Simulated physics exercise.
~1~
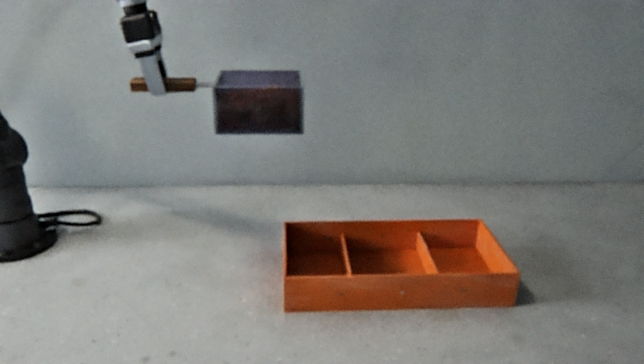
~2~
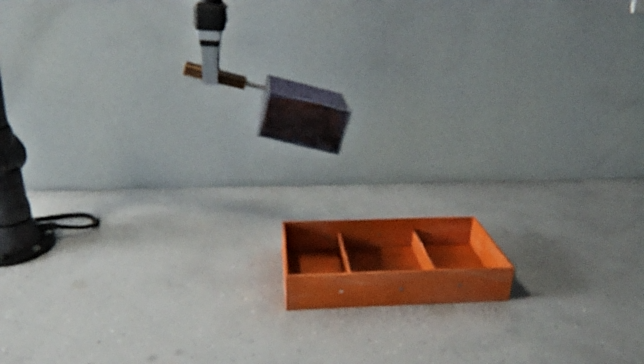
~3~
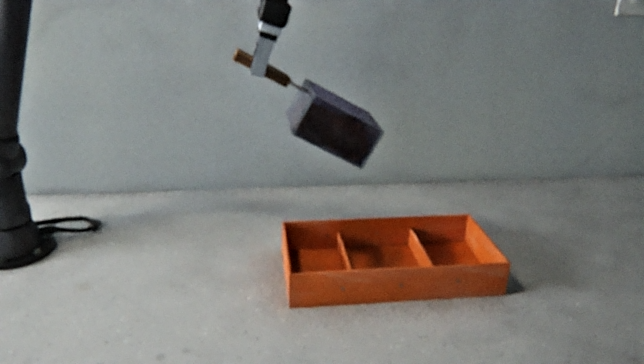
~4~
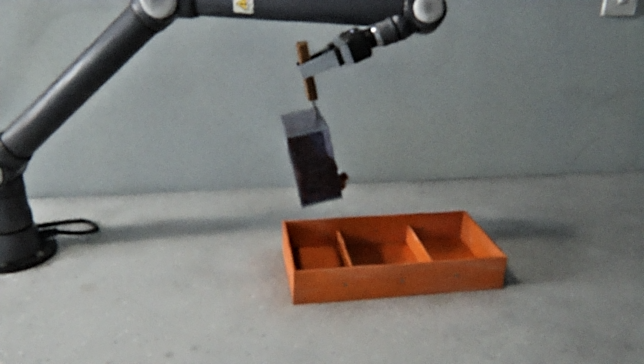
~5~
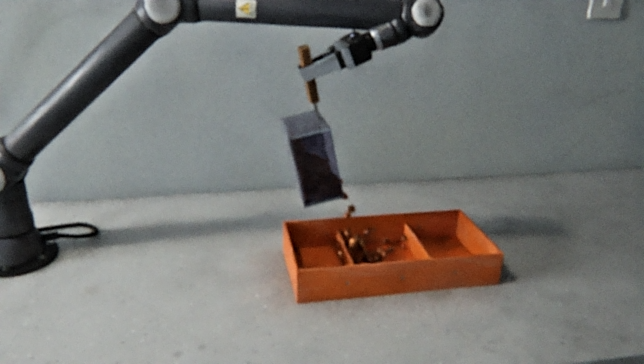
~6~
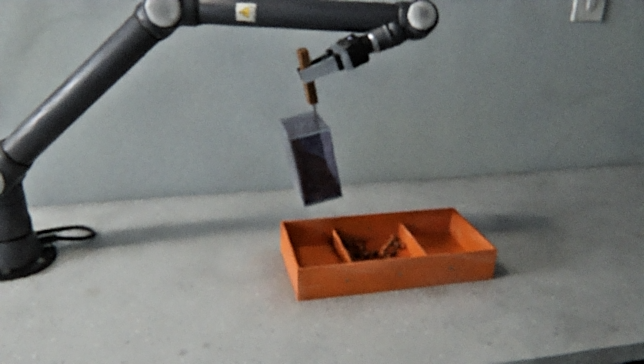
A robot arm tips a dark box, spilling brown pieces into an orange tray's middle section.
